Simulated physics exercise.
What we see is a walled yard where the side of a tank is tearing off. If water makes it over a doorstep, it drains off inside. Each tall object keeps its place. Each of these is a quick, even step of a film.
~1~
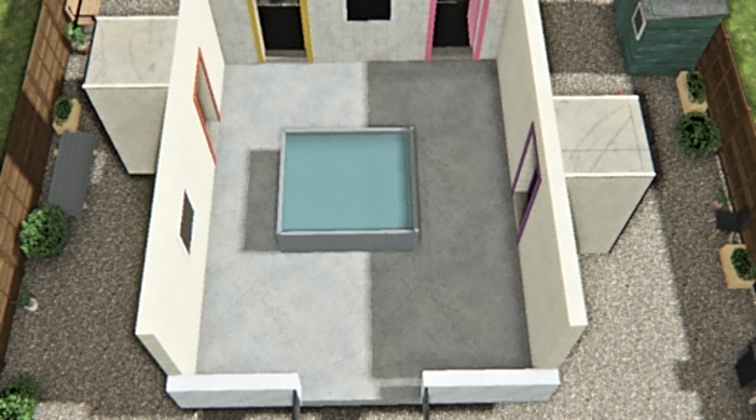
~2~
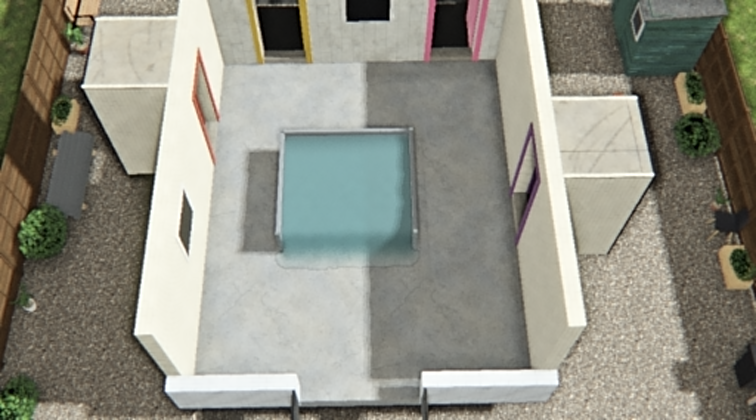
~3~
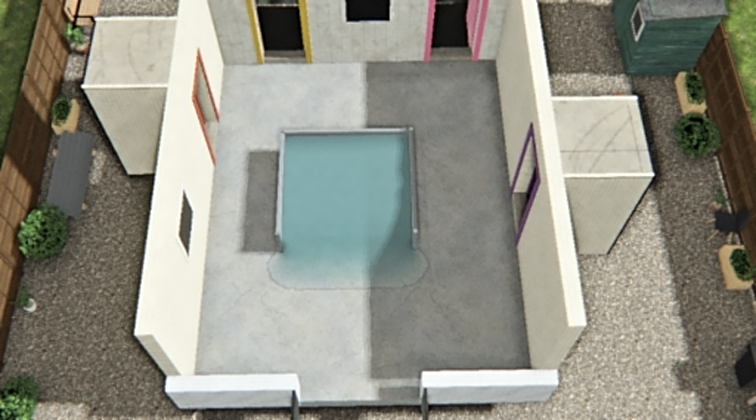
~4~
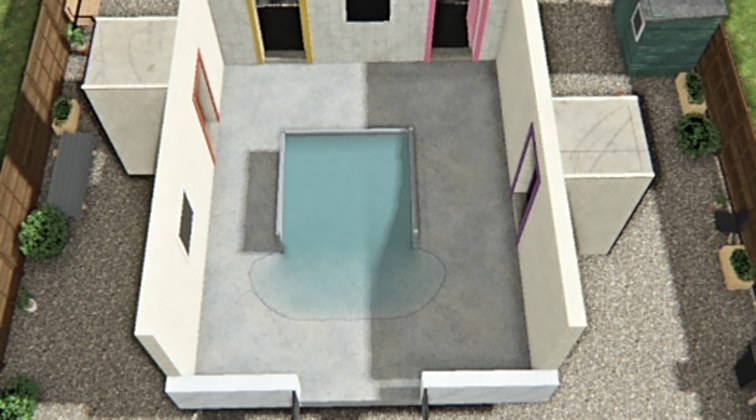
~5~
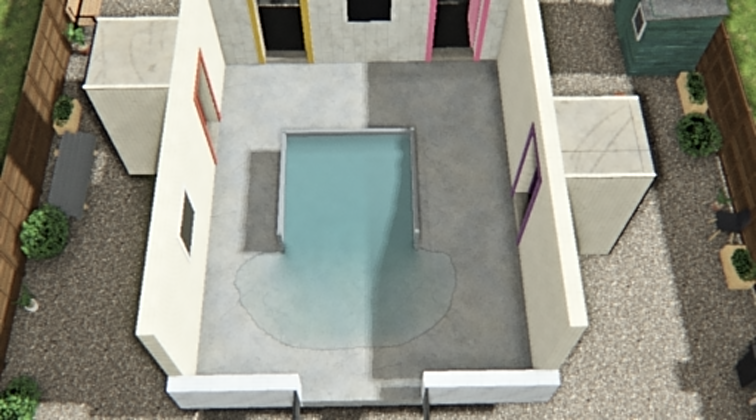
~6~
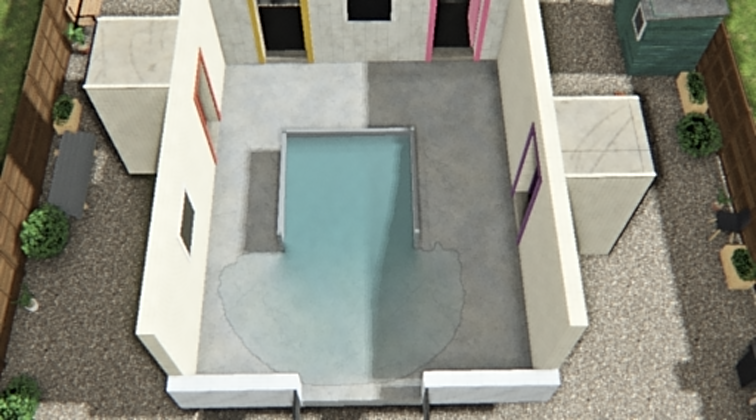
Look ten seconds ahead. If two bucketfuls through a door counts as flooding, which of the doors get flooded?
The red door does not get flooded; the yellow door does not get flooded; the purple door does not get flooded; the pink door does not get flooded.
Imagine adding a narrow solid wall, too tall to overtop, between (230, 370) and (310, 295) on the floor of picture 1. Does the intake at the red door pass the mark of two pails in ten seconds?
Here's how it goes: The red remains below.
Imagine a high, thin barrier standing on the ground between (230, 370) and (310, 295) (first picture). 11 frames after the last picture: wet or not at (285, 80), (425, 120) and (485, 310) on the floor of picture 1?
Results in sequence: Bone-dry / bone-dry / swamped.
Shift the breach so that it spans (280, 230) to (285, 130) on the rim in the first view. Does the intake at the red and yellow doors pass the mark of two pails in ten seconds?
I'd say the red crosses the line and the yellow crosses the line.
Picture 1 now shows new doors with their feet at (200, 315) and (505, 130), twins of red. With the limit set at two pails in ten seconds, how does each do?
Well, the earlier one is above the limit, while the later one is below the limit.
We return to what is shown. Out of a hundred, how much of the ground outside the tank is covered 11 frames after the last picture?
Roughly 35 percent.
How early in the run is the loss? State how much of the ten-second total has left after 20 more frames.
Around 65 %.
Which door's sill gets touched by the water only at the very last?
My answer: The pink door.
A moment on, water covers 35 % of the floor; the red door not reached, the yellow door not reached, the purple door not reached, the pink door not reached.
Next, water covers 35 % of the floor; the red door not reached, the yellow door not reached, the purple door not reached, the pink door not reached.
Then, water covers 45 % of the floor; the red door not reached, the yellow door not reached, the purple door not reached, the pink door not reached.
Later, water covers 80 % of the floor; the red door wet at the sill, nothing in, the yellow door wet at the sill, nothing in, the purple door wet at the sill, nothing in, the pink door not reached.
In the end, water covers 95 % of the floor; the red door wet at the sill, nothing in, the yellow door wet at the sill, nothing in, the purple door wet at the sill, nothing in, the pink door wet at the sill, nothing in.
